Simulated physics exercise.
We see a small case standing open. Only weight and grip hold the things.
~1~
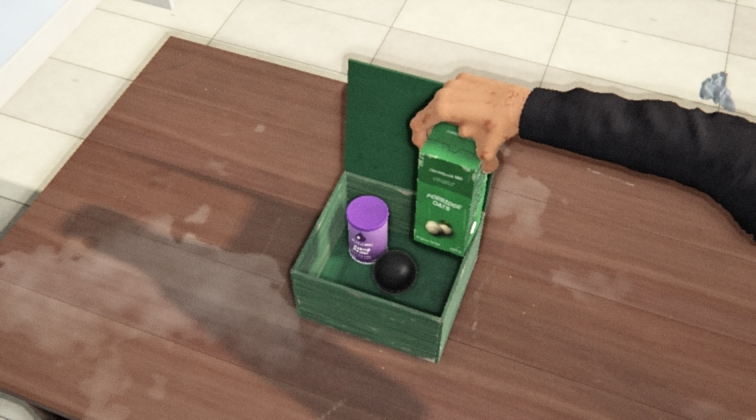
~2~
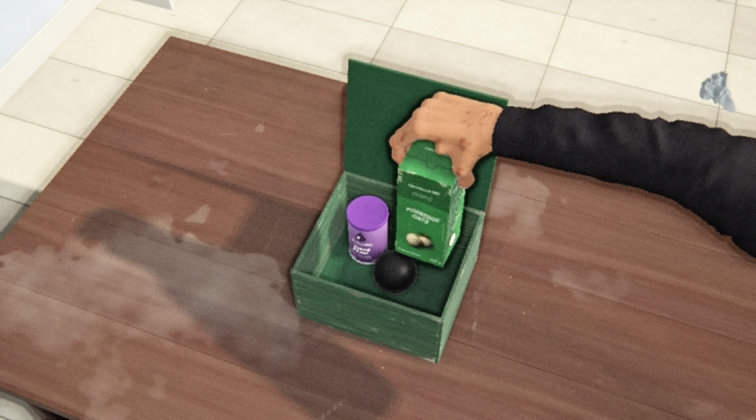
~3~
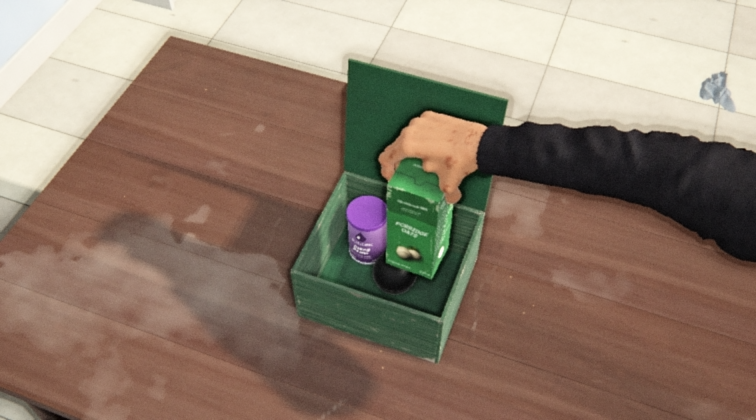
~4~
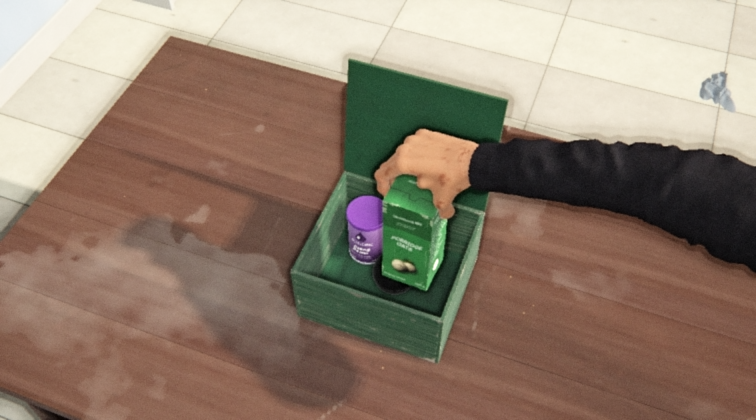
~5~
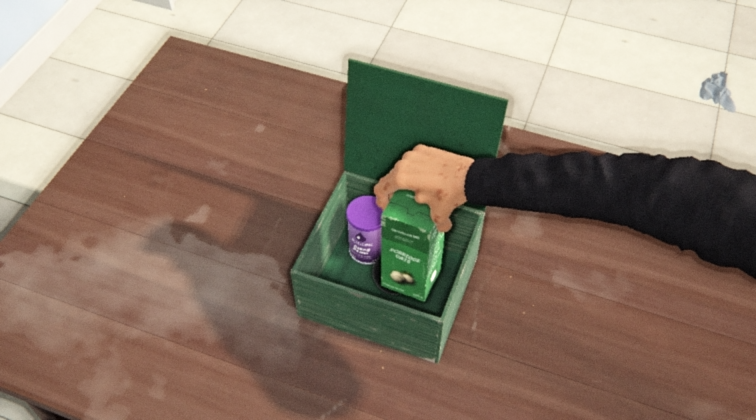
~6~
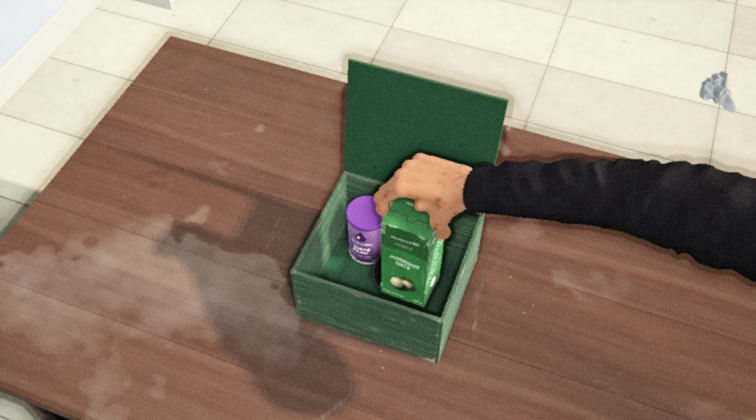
At first, a hand in a black sleeve holds a green carton above an open green case containing a purple tin and a black ball. The hand lowers the carton, shifting it slightly left, until it covers the ball. It then sits inside beside the tin, still gripped by the hand.
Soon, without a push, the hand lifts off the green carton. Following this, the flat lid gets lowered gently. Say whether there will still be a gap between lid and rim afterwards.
Gapes.
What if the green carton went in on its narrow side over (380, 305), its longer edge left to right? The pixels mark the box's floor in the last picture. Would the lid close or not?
After that, the lid lies down snugly.
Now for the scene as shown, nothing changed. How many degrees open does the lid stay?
About 30° above the rim.
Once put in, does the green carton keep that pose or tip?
Well, it ends up skewed.
Then, 1.00 s after the last picture, lid starting down; green carton tipped 44° from how it was near (419, 277); black ball rolled a little; purple tin slid a little.
Then, 1.60 s after the last picture, lid 58° above the rim; green carton tipped 44° from how it was near (419, 277); black ball rolled a little; purple tin slid a little.
At rest, lid 28° above the rim; tipped over in the box, green carton; moved from the start, black ball; purple tin in place. Seen from the same camera at the end, green carton near (419, 277).
